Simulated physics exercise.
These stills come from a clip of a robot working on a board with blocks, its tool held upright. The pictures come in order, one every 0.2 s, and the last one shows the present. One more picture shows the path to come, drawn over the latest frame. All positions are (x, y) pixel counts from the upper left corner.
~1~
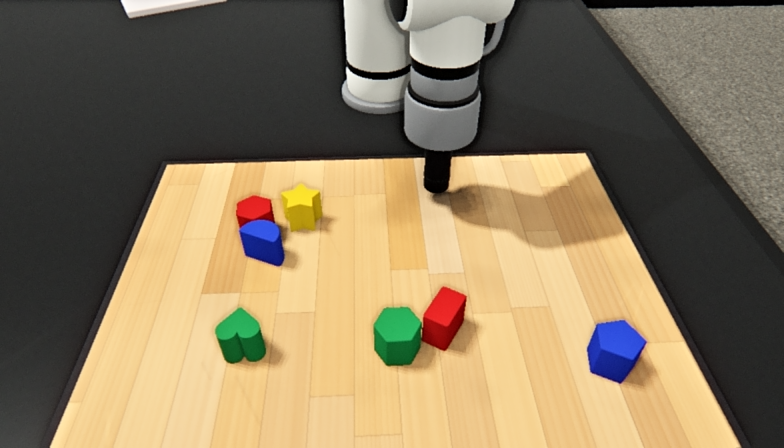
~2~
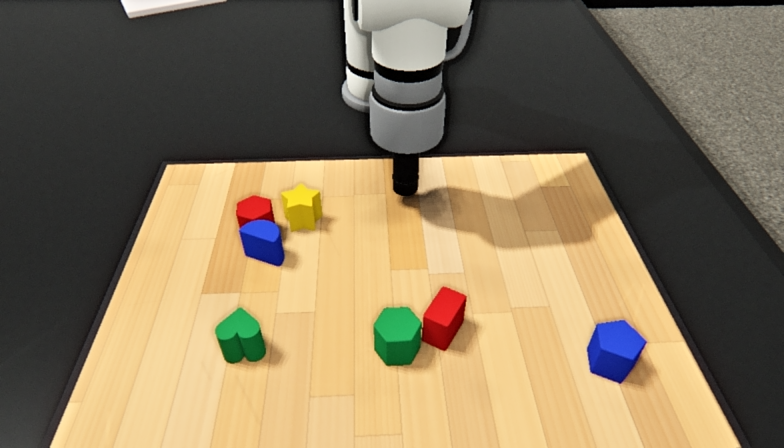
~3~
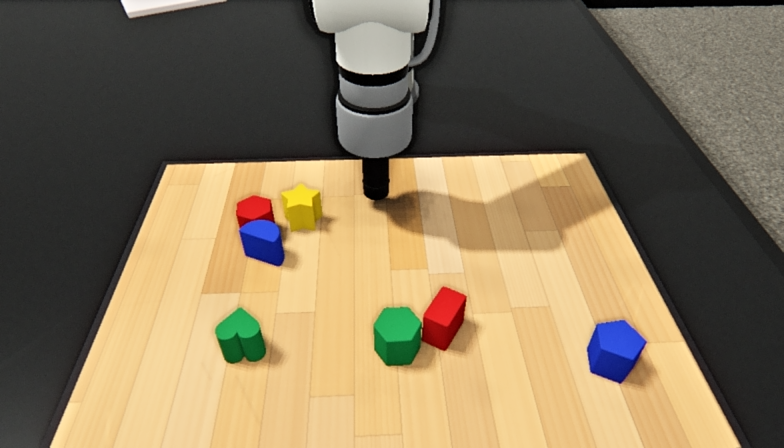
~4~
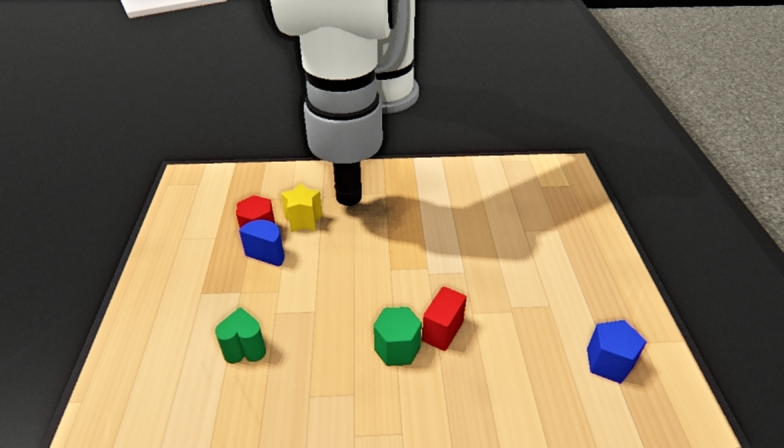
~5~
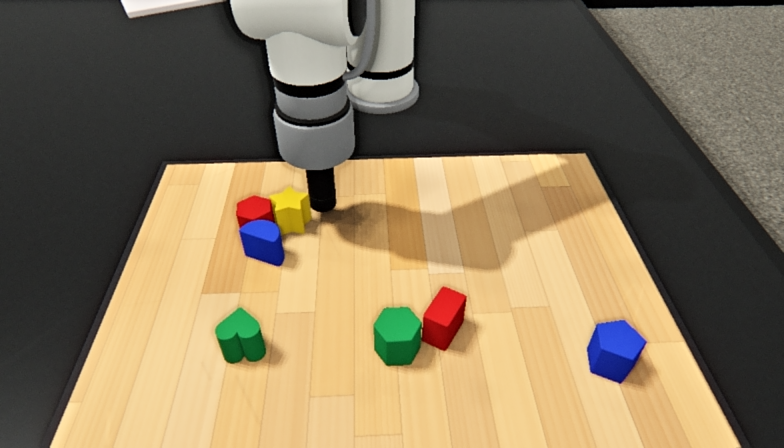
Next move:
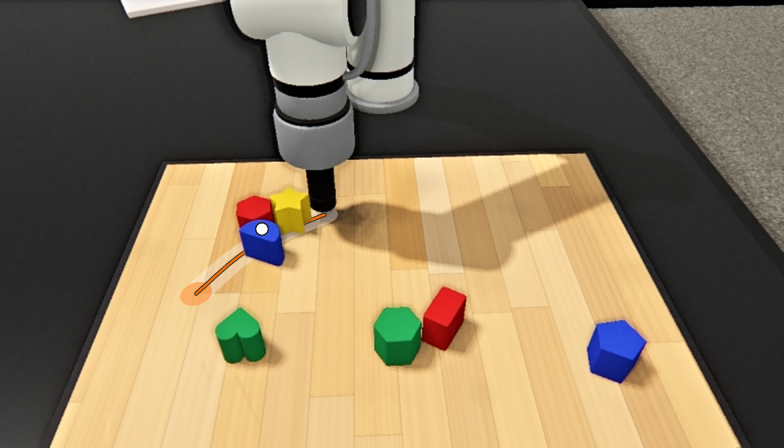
In this clip, a robot arm moves its black tool leftward along the far side of a wooden board holding colored blocks, then nudges the yellow star slightly left toward the red hexagon while the other blocks stay still.
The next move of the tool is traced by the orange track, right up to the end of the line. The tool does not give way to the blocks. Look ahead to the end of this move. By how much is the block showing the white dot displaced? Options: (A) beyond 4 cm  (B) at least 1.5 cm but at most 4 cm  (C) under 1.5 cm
B
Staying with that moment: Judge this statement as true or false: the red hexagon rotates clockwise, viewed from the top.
Answer: True.
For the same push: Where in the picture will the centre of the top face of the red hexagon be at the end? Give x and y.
In the picture, that point is around (179, 212).
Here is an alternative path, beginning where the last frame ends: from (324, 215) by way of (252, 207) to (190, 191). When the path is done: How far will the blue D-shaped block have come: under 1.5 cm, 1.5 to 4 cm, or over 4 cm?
Distance: Below 1.5 cm.
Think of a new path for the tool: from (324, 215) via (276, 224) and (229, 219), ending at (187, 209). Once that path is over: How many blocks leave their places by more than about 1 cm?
Put simply, two blocks are moved more than 1 cm.
Path on the board, from (324, 215) over (257, 244) to (196, 294); the dot is on the blue D-shaped block.
On the path given first. One third of the way, tool at (277, 223); red hexagon at (205, 214), turned 15° clockwise; blue D-shaped block at (259, 232), turned 15° anticlockwise; yellow star block at (239, 212), turned 20° clockwise.
Two thirds of the way, tool at (233, 249); red hexagon at (180, 212), turned 55° clockwise; blue D-shaped block at (250, 246), turned 80° anticlockwise; yellow star block at (201, 227), turned 70° clockwise.
At the end, tool at (193, 284); red hexagon at (179, 212), turned 60° clockwise; blue D-shaped block at (250, 246), turned 80° anticlockwise; yellow star block at (193, 234), turned 105° clockwise.
